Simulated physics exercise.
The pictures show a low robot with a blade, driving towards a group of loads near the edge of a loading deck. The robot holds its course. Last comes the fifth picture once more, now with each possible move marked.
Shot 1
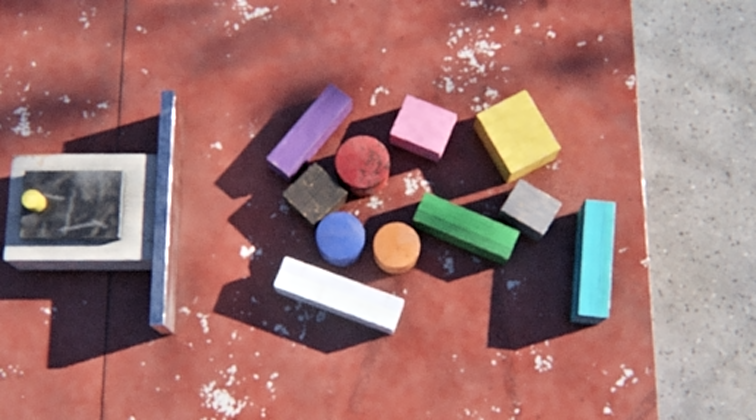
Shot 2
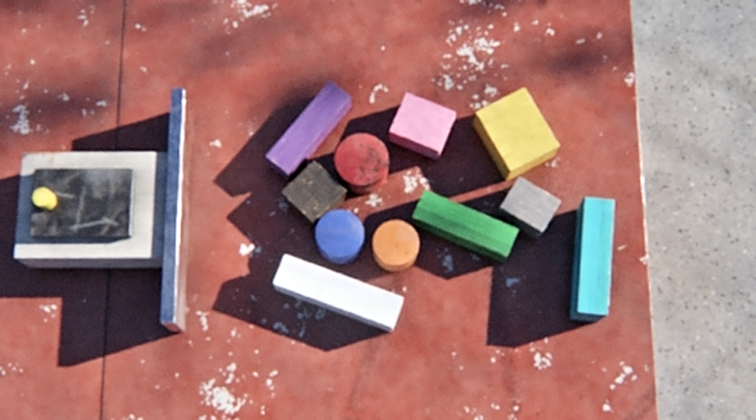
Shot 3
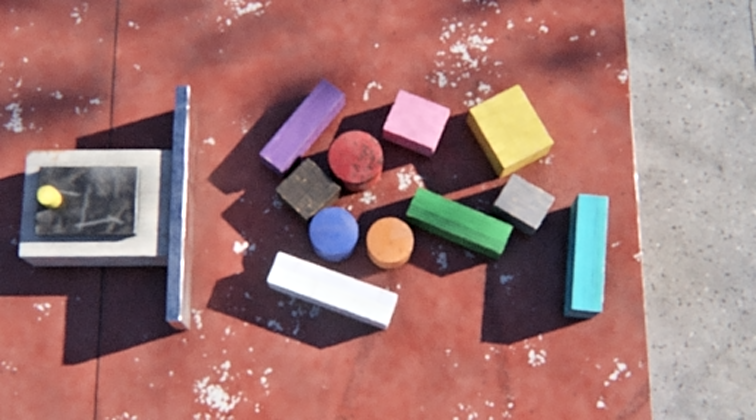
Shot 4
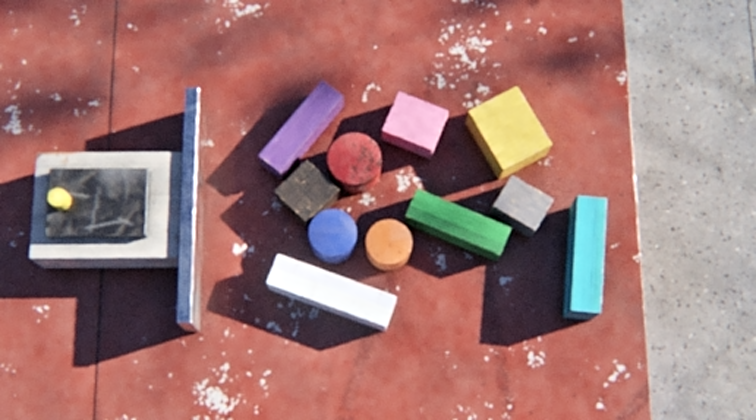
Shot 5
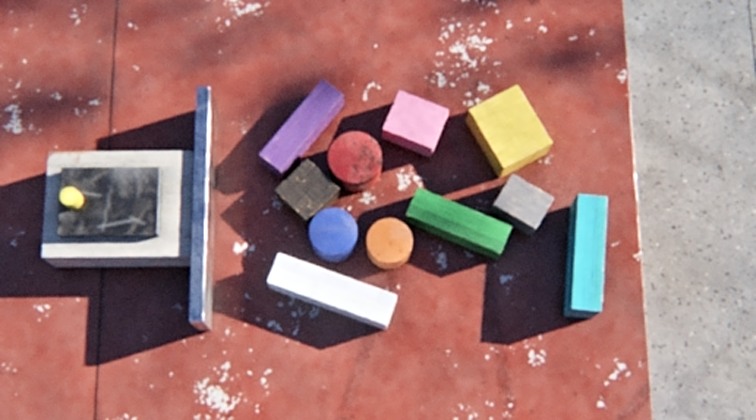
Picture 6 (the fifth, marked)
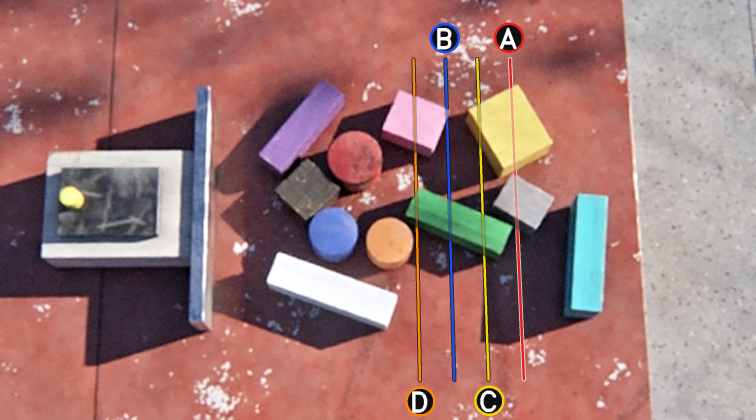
A low pale robot with a dark top, a yellow knob and a tall blue-edged blade creeps rightward across a worn red deck, seen from above. Right of it, purple, pink, yellow, red, black, blue, orange, green, grey, white and teal blocks and canisters lie loosely grouped beside a grey strip. The blade closes some of the gap, the loads stay put, and the view shifts slightly.
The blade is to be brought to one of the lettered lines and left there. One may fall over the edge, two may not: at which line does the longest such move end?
It should halt at A.
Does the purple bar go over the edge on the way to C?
By then, no.
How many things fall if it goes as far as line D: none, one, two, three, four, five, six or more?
The count is none.
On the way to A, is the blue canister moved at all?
Yes.
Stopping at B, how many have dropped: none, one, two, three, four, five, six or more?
The count is none.
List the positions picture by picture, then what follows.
In the first picture, purple bar (311, 134); grey crate (529, 211); blue canister (341, 240).
In the second picture, robot (91, 202); red canister (361, 164).
In the third picture, robot (95, 200); black crate (309, 193).
In the fourth picture, robot (106, 202); yellow crate (508, 134).
In the fifth picture, robot (118, 201); green stick (458, 224); white stick (333, 292); purple bar (303, 129).
On the marked copy, A at (517, 213); B at (450, 214); C at (483, 213); D at (417, 214).
Taking A. A third of the way, robot (234, 200); white stick (389, 302); purple bar (339, 124).
Two thirds of the way, robot (349, 200); yellow crate (542, 133); grey crate (535, 194).
When it is over, robot (436, 199); turquoise stick (642, 269); yellow crate (624, 130); none fallen.
As for the rest, B is within the limit but short; C is within the limit but short; D is within the limit but short.
